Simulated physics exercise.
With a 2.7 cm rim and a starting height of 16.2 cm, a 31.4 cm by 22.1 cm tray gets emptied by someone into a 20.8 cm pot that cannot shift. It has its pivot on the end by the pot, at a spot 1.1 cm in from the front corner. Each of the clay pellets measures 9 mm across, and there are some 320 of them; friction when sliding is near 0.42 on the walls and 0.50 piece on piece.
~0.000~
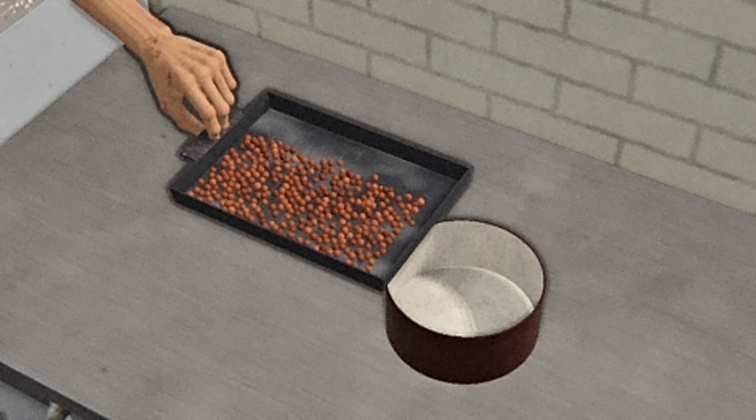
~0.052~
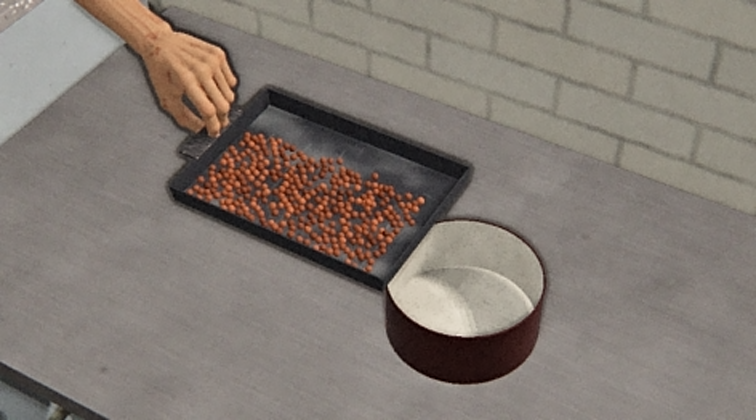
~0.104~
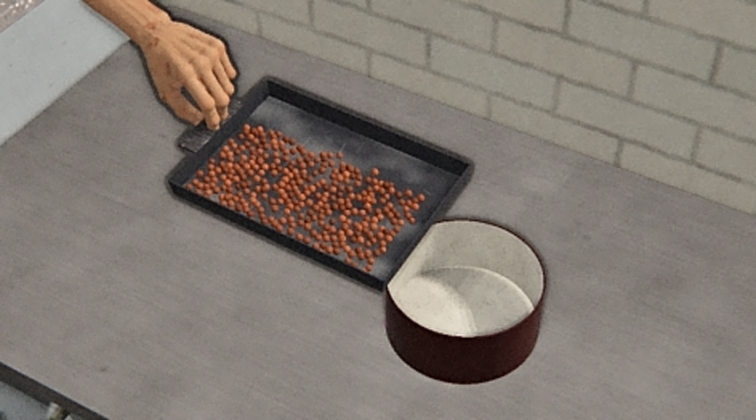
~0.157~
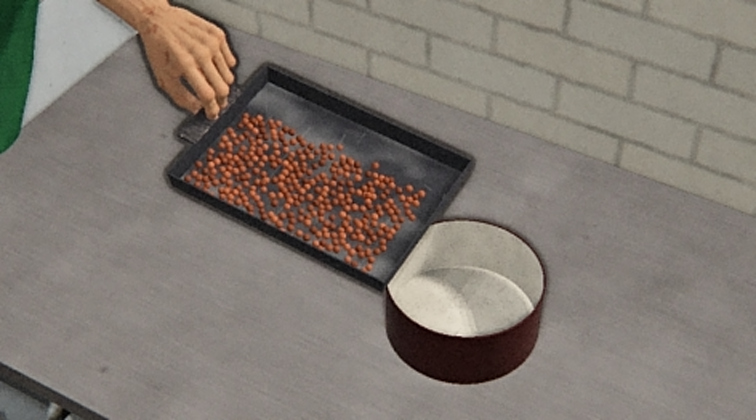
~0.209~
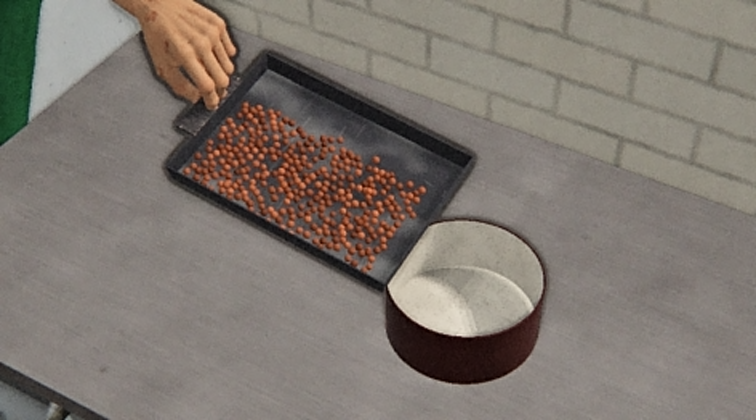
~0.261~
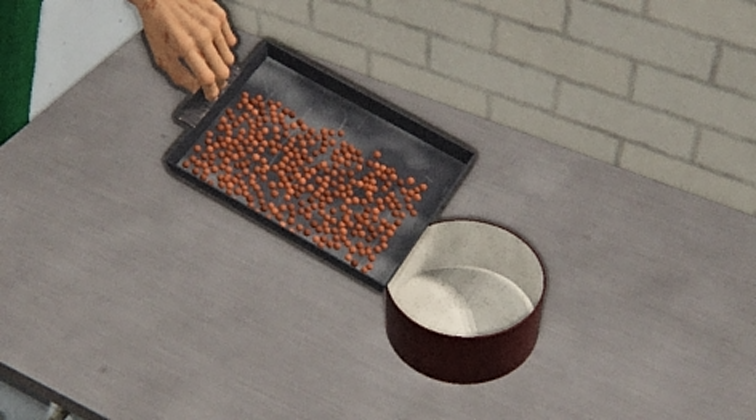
A hand lifts the left end of a dark tray of small orange-brown balls, tilting it rightward.
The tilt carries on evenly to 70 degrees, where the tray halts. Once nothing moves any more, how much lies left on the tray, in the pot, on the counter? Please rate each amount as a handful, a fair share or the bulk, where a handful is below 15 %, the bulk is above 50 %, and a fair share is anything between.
Left on the tray: The bulk; pot: A handful; counter: A handful.
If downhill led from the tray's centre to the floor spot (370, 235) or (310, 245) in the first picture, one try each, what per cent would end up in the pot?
That would be close to 5 per cent, then close to 0 per cent.
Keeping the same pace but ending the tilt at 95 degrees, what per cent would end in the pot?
That comes out at some 0 per cent.
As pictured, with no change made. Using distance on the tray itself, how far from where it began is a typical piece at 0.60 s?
Some 5 cm.
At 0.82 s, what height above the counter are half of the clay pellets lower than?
Around 26 cm up.
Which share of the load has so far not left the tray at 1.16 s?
Some 95 per cent of the load.
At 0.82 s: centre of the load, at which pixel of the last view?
By then the middle of the load sits around (345, 218).
After 0.60 s, tilt 43 degrees; the tray holds 100 %, the pot 0 %.
After 0.82 s, tilt 60 degrees; the tray holds 100 %, the pot 0 %.
After 1.16 s, tilt 70 degrees; the tray holds 95 %, the pot 0 %.
By 1.7 s all is still; tray 95 %, pot 0 %, counter 5 %.
